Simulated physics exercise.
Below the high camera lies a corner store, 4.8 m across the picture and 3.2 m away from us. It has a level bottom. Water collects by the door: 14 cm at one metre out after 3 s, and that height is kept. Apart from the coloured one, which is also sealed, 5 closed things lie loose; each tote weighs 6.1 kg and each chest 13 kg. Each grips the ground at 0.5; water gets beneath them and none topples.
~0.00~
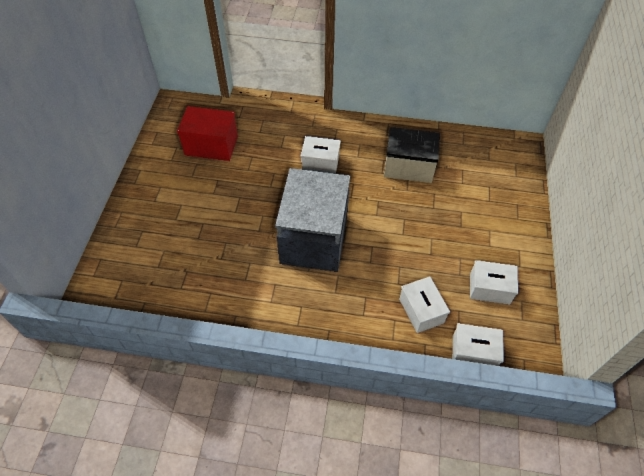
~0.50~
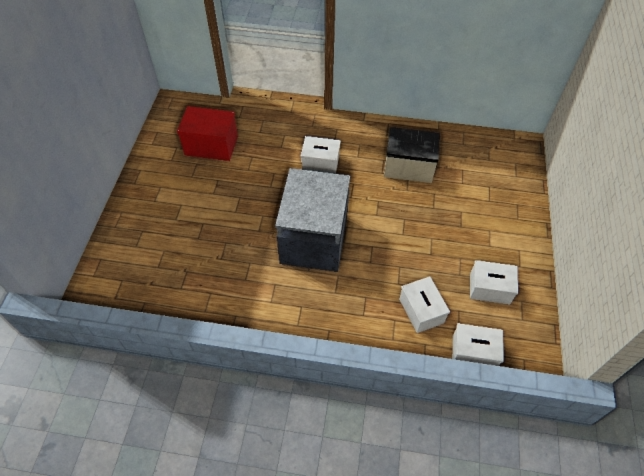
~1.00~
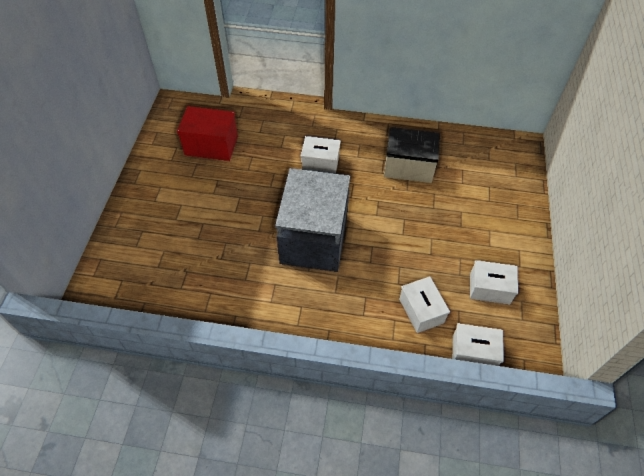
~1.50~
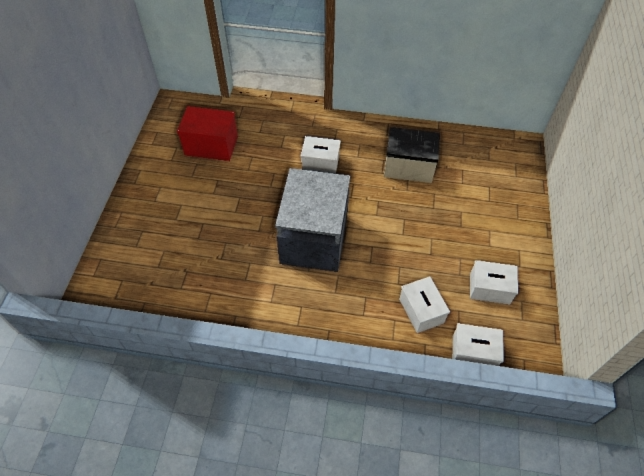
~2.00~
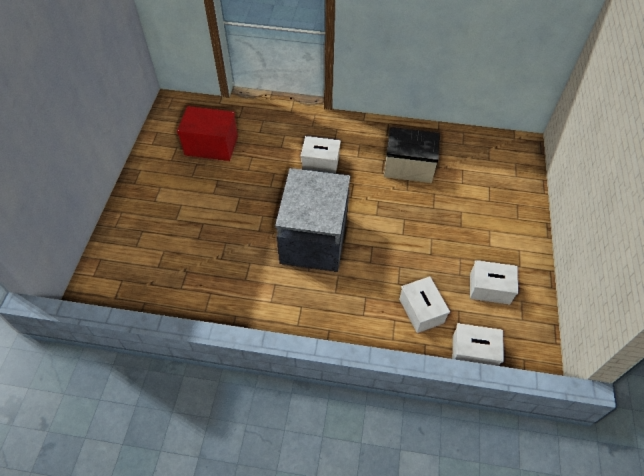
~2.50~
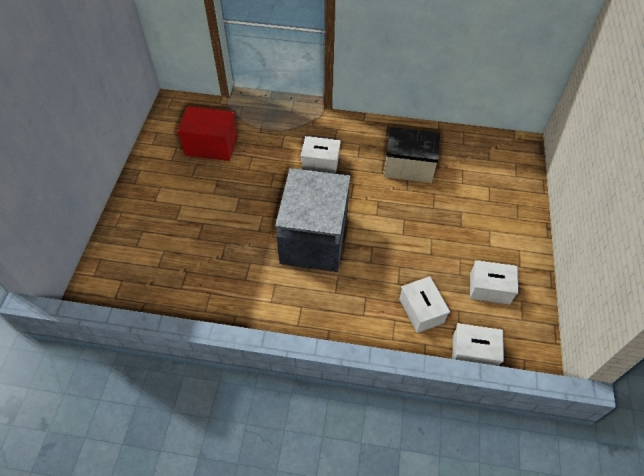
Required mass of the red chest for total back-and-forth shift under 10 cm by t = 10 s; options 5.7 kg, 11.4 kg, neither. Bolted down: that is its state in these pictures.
Required: Neither.
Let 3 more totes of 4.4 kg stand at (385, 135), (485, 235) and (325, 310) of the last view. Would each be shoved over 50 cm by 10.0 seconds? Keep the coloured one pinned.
Listed in turn, they go beneath the bar, beneath the bar, beneath the bar.
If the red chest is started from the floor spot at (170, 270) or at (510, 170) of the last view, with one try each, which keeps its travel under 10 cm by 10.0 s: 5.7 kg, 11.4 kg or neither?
In that order: No load works; both loads work.
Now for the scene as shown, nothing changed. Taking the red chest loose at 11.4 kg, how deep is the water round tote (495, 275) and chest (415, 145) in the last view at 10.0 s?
Depths: Near 2 cm, then near 3 cm.
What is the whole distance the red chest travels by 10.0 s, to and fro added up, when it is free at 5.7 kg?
Around 250 centimetres in total.
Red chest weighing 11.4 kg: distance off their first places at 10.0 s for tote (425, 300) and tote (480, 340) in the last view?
10 cm, 5 cm.
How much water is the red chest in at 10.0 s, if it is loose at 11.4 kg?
9 cm, roughly.
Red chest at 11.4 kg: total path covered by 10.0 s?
Roughly 100 centimetres.
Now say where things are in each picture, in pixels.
The red chest at (206, 121) rests on the ground; water covers 0.0 m2; 0 of 6 have shifted, in the first picture.
The red chest at (206, 121) rests on the ground; 0.0 m2 under water; 0 of 6 have shifted, in the second picture.
The red chest at (206, 121) rests on the ground; 0.0 m2 under water; 0 of 6 have shifted, in the third picture.
The red chest at (206, 121), on the bottom; 0.0 m2 under water; 0 of 6 have shifted, in the fourth picture.
The red chest at (206, 121) rests on the ground; 0.0 m2 under water; 0 of 6 have shifted, in the fifth picture.
The red chest at (206, 121), on the bottom; water covers 0.4 m2; 0 of 6 have shifted, in the sixth picture.
After 3.5 s the red chest would be 4 cm from its start with 5.7 kg and 0 cm from its start with 11.4 kg; 3 cm of water round it then.
After 4.5 s the red chest would be 58 cm from its start with 5.7 kg and 35 cm from its start with 11.4 kg; 3 cm of water round it then.
After 7.0 s the red chest would be 190 cm from its start with 5.7 kg and 73 cm from its start with 11.4 kg; 3 cm of water round it then.
After 10.0 s the red chest would be 205 cm from its start with 5.7 kg and 91 cm from its start with 11.4 kg; 9 cm of water round it then.
